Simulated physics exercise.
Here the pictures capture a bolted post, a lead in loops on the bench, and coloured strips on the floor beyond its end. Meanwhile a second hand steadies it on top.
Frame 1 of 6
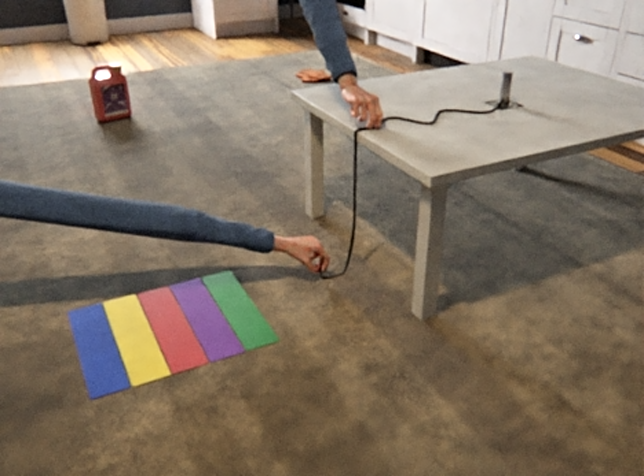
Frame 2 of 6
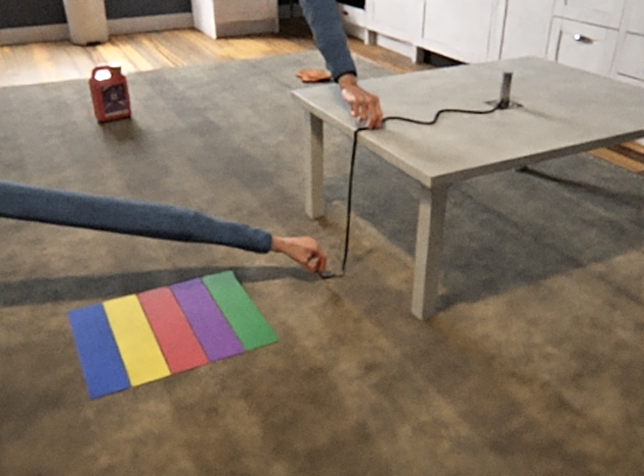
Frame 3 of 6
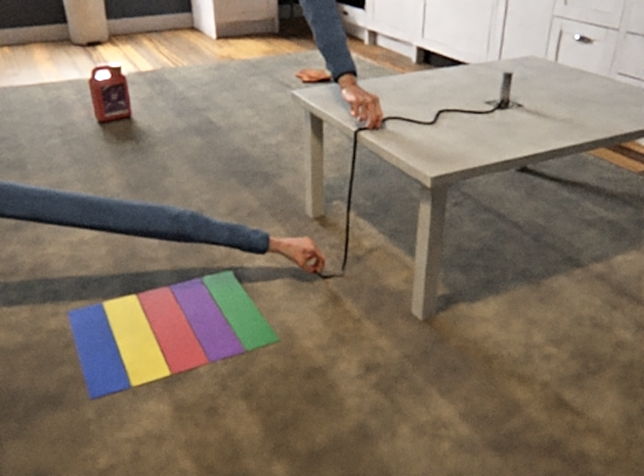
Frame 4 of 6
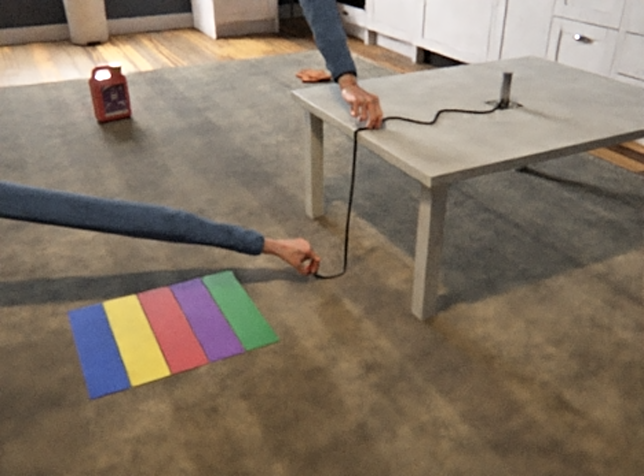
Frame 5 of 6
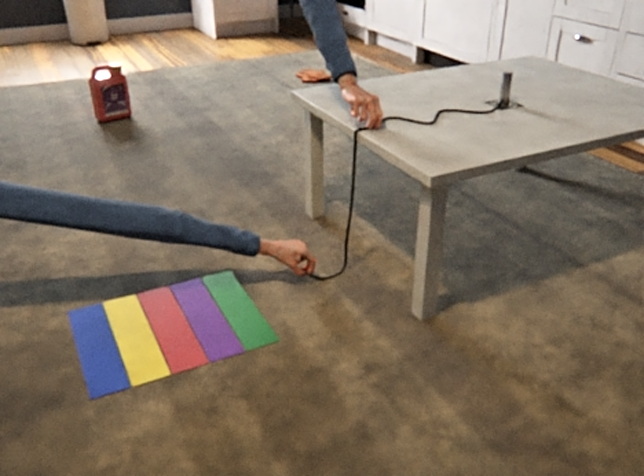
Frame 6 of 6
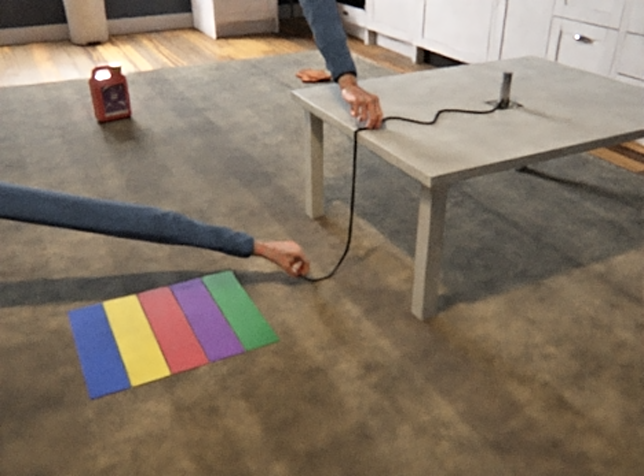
To begin with, one hand presses a black cord at the edge of a low grey table while another holds its hanging end near the floor, beside blue, yellow, red, purple and green strips. The lower hand then draws the end slightly left, while the upper hand stays still.
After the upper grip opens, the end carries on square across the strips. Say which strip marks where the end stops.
The red strip marks it.
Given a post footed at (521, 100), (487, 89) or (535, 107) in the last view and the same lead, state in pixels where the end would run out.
Try by try: (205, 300), (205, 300) and (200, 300).
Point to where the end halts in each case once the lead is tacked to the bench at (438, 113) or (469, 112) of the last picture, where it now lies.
Respectively, (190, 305) and (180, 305).
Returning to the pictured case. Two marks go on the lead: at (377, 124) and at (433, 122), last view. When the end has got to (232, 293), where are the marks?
Well, the first one sits at (353, 150), and the second one sits at (404, 121).
A little later, end near (232, 293); over green.
Next, end near (192, 304); over purple.
When it is tight, end near (169, 310); over red. The end stops over the red strip.
